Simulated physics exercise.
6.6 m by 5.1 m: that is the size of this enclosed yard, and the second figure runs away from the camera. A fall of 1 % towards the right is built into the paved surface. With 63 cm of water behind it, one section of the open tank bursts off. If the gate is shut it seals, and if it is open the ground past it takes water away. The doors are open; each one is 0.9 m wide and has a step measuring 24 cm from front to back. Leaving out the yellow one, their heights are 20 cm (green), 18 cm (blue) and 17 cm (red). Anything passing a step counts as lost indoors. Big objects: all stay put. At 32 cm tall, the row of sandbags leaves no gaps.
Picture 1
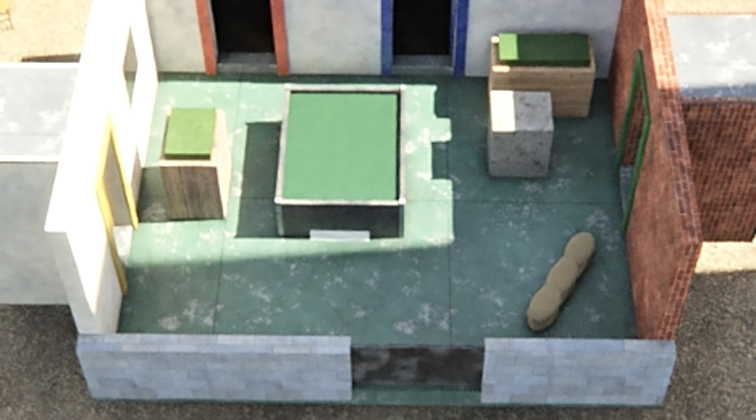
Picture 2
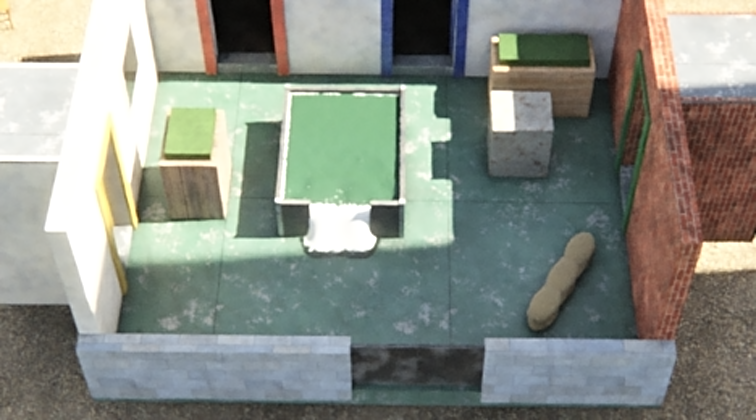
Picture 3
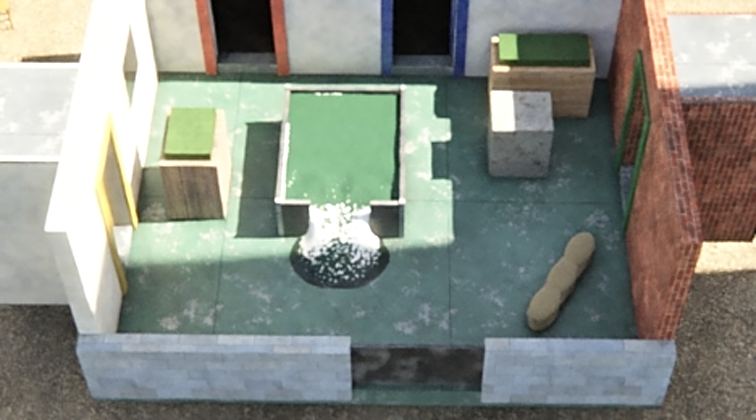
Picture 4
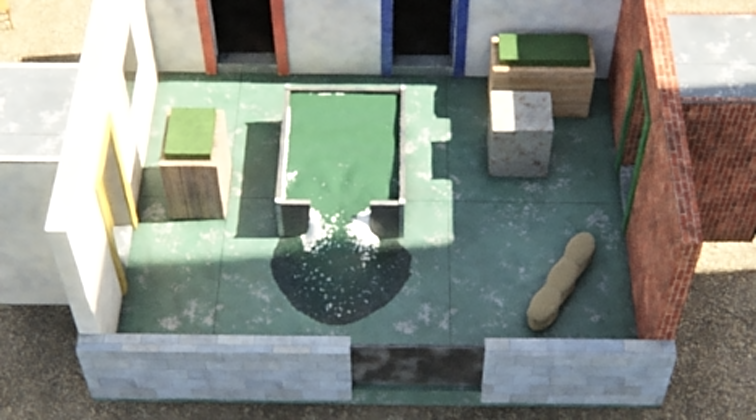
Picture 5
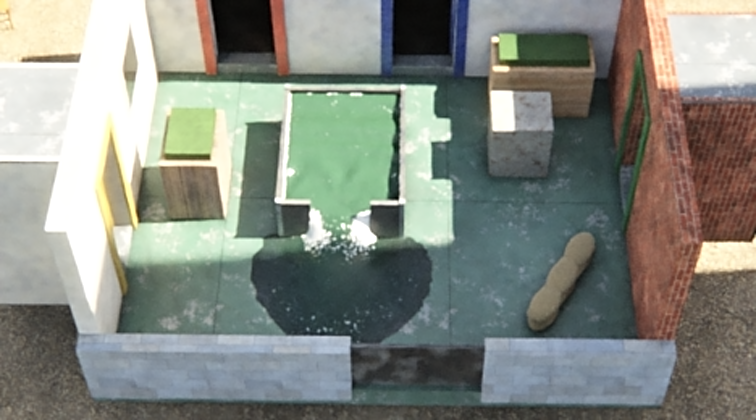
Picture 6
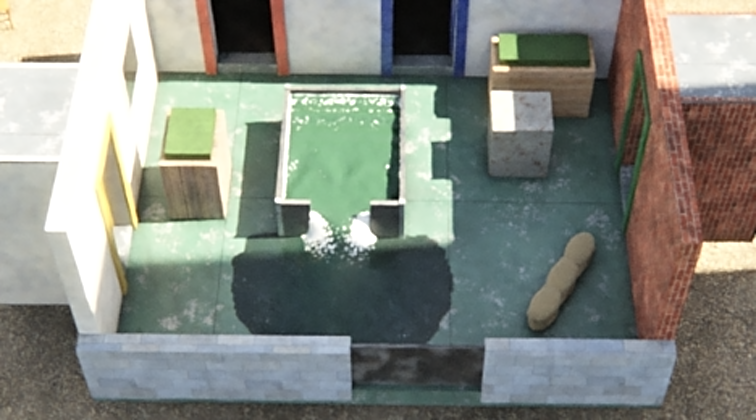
In a small walled yard, water burst through the front of an open tank full of green water, splashed white onto the paving, and spread forward and sideways in a wide dark pool.
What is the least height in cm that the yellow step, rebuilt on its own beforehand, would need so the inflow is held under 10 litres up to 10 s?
Around 5.5 cm would be enough.
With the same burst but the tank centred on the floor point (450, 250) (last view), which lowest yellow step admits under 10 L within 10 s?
Roughly 9.0 cm is needed.
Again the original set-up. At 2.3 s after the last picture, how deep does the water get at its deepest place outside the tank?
Max depth: Near 28 cm.
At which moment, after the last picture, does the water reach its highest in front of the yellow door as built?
I'd say near 2.8 seconds.
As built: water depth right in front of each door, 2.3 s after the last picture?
Centimetres: Green = 0, blue = 0, red = 0, yellow = 7.
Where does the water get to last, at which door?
I'd say the blue one.
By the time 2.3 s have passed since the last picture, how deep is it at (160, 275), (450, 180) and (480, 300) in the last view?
Going through the spots in order gives 6, 0 and 2 centimetres.
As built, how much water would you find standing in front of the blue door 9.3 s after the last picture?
About 10.0 centimetres.
Then, 0.7 s after the last picture water covers 25 % of the floor, deepest (34 cm) near (335, 244); it has not reached the yellow door.
Then, 2.3 s after the last picture water covers 40 % of the floor, deepest (28 cm) near (634, 377); 7 cm at the yellow door, 0 litres in over its 10 cm step.
Then, 9.3 s after the last picture water covers 95 % of the floor, deepest (13 cm) near (601, 195); 6 cm at the yellow door, 0 litres in over its 10 cm step.
At the yellow door as built, the water peaked near 8 cm, 2.9 s after the last picture.
With a step of 4.5 cm, 21 litres would have come in within the 10 s; with 7 cm, 3 litres. So under 10 litres takes about 5.5 cm.
